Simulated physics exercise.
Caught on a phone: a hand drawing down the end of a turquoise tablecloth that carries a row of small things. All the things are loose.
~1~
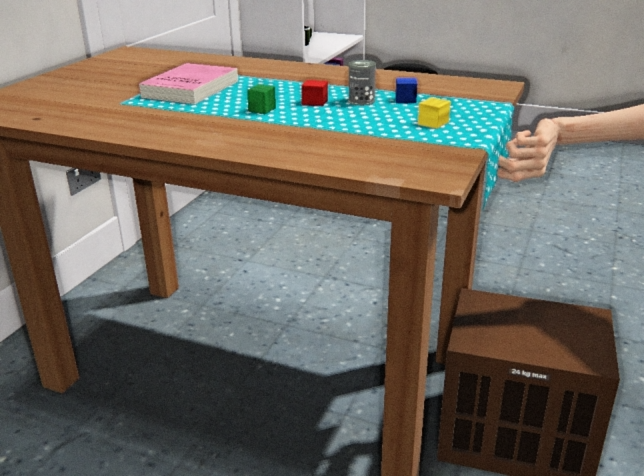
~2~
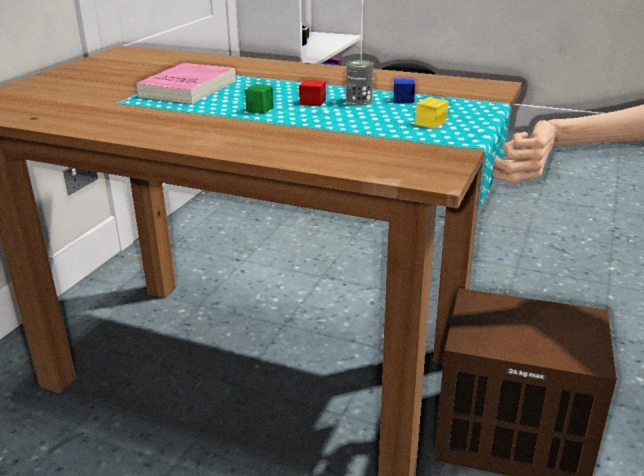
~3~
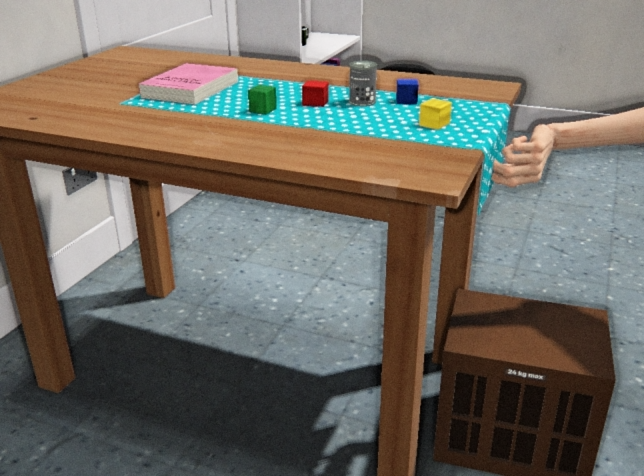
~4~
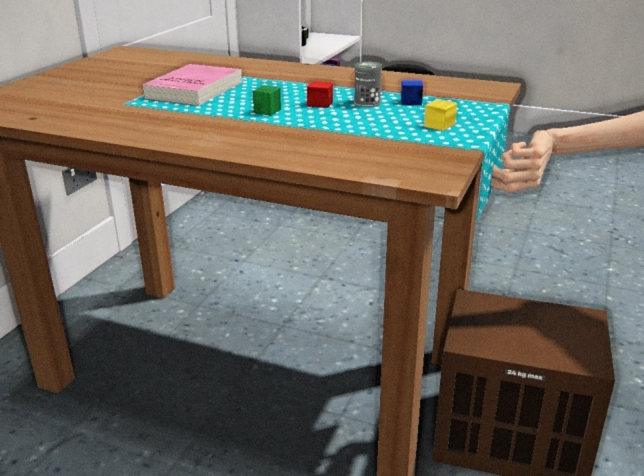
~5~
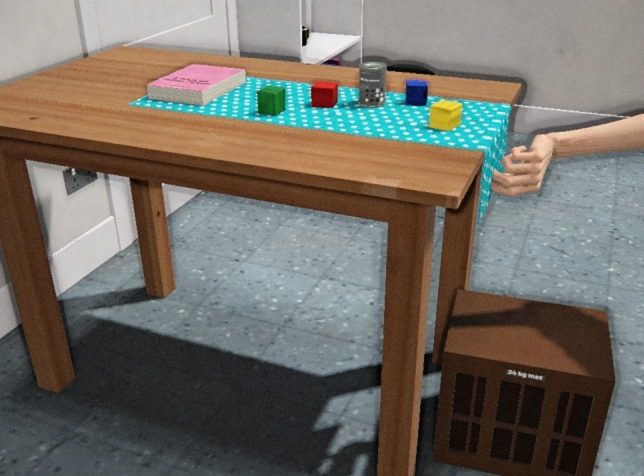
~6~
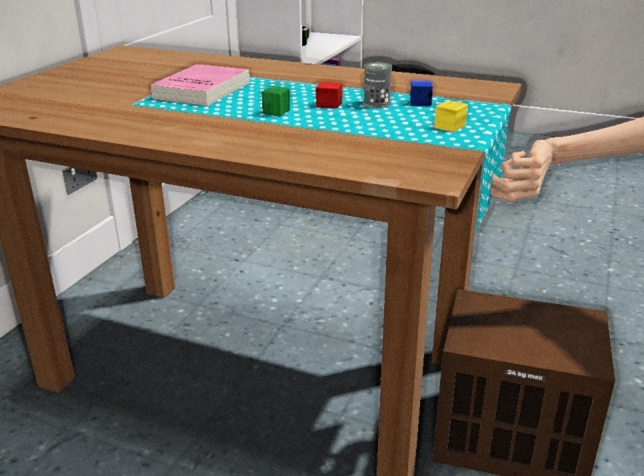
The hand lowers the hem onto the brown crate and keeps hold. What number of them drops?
Over the edge go three.
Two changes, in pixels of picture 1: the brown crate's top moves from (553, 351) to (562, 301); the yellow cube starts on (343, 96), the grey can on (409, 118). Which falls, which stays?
The yellow cube holds on; the grey can tumbles off.
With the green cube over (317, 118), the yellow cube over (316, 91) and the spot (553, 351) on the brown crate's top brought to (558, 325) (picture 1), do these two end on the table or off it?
The green cube remains up, the yellow cube holds on.
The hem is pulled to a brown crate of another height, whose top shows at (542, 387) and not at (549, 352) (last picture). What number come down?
It would be 4.
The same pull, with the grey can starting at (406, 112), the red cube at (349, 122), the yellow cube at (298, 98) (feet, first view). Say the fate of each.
The grey can tumbles off, the red cube is carried off, the yellow cube survives.
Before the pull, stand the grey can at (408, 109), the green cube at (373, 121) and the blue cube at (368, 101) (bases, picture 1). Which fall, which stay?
The grey can is carried off, the green cube is carried off, the blue cube is carried off.
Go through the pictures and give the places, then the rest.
The first frame shows hem (482, 210); yellow cube (435, 102); blue cube (407, 81); grey can (362, 63); red cube (315, 83); green cube (261, 88); top of the crate (553, 351).
The second frame shows hem (477, 211); yellow cube (432, 102).
The third frame shows hem (478, 215); blue cube (408, 82).
The fourth frame shows hem (477, 221); grey can (368, 65); top of the crate (549, 352).
The fifth frame shows hem (478, 225); red cube (324, 85).
The sixth frame shows hem (476, 230); yellow cube (452, 105); blue cube (422, 83); grey can (378, 66); red cube (329, 85); green cube (275, 90).
A little later, hem near (487, 231); all still up.
Next, hem near (484, 276); yellow cube and blue cube gone.
Later still, hem on the crate; yellow cube, blue cube and grey can gone.
When it is over, hem on the crate; yellow cube, blue cube and grey can gone. The table loses three.
